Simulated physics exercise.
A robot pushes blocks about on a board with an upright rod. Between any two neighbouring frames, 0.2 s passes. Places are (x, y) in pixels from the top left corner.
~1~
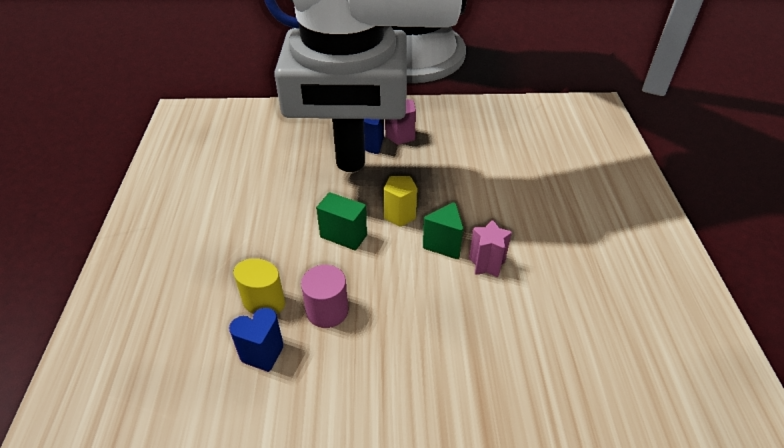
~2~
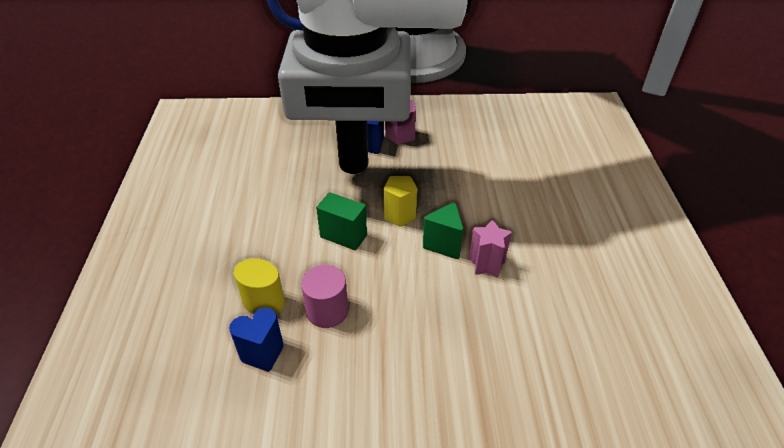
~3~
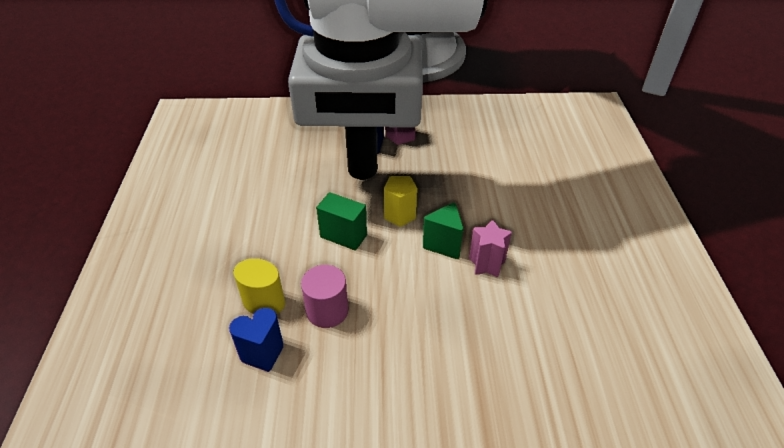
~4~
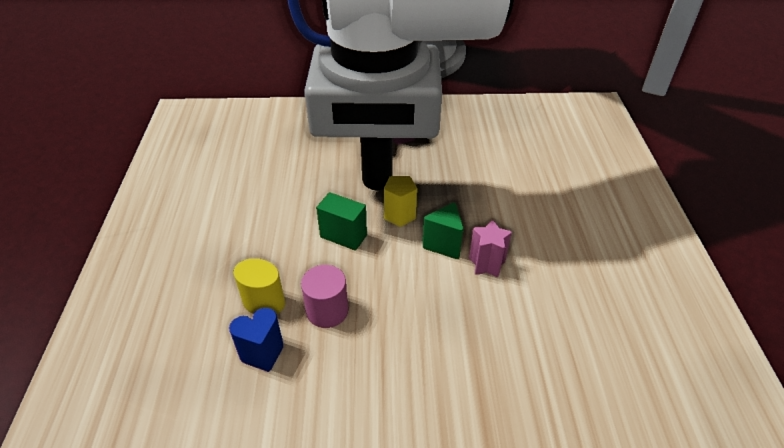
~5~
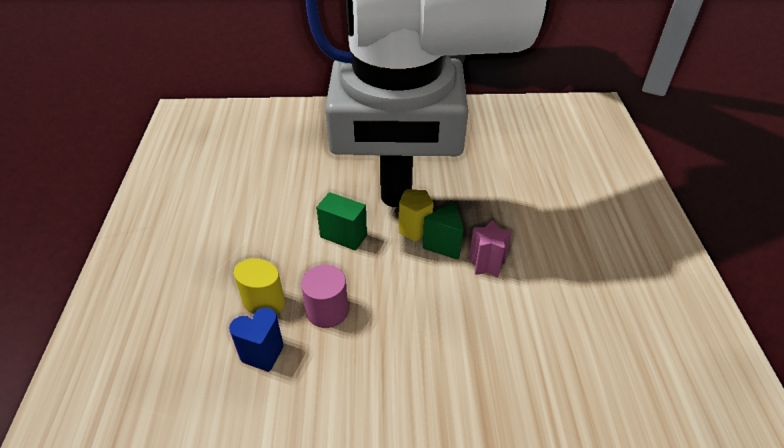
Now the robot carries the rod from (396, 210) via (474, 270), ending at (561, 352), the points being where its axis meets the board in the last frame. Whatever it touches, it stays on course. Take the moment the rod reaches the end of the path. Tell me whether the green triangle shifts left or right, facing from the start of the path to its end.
My answer: Right.
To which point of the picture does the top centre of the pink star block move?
My estimate: (534, 250).
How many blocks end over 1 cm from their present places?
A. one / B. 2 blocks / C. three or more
It's C.
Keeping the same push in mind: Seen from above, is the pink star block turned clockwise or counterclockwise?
Spins counterclockwise.
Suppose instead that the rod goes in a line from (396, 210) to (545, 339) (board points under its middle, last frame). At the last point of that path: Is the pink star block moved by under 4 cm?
Short answer: Yes.
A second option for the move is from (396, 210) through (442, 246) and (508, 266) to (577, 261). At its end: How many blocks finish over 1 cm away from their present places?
I expect three or more blocks to move.
On the path given first. One third of the way, rod at (448, 238); yellow five-sided block at (464, 244), turned 30° clockwise; green triangle at (492, 259), turned 35° anticlockwise; pink star block at (517, 243), turned 40° anticlockwise.
Two thirds of the way, rod at (506, 282); yellow five-sided block at (488, 284), turned 110° clockwise; green triangle at (527, 298), turned 40° anticlockwise; pink star block at (533, 249), turned 100° anticlockwise.
At the end, rod at (566, 341); green rectangle unmoved; yellow five-sided block at (489, 286), turned 120° clockwise; green triangle at (552, 346), turned 65° clockwise; pink star block at (534, 250), turned 110° anticlockwise.
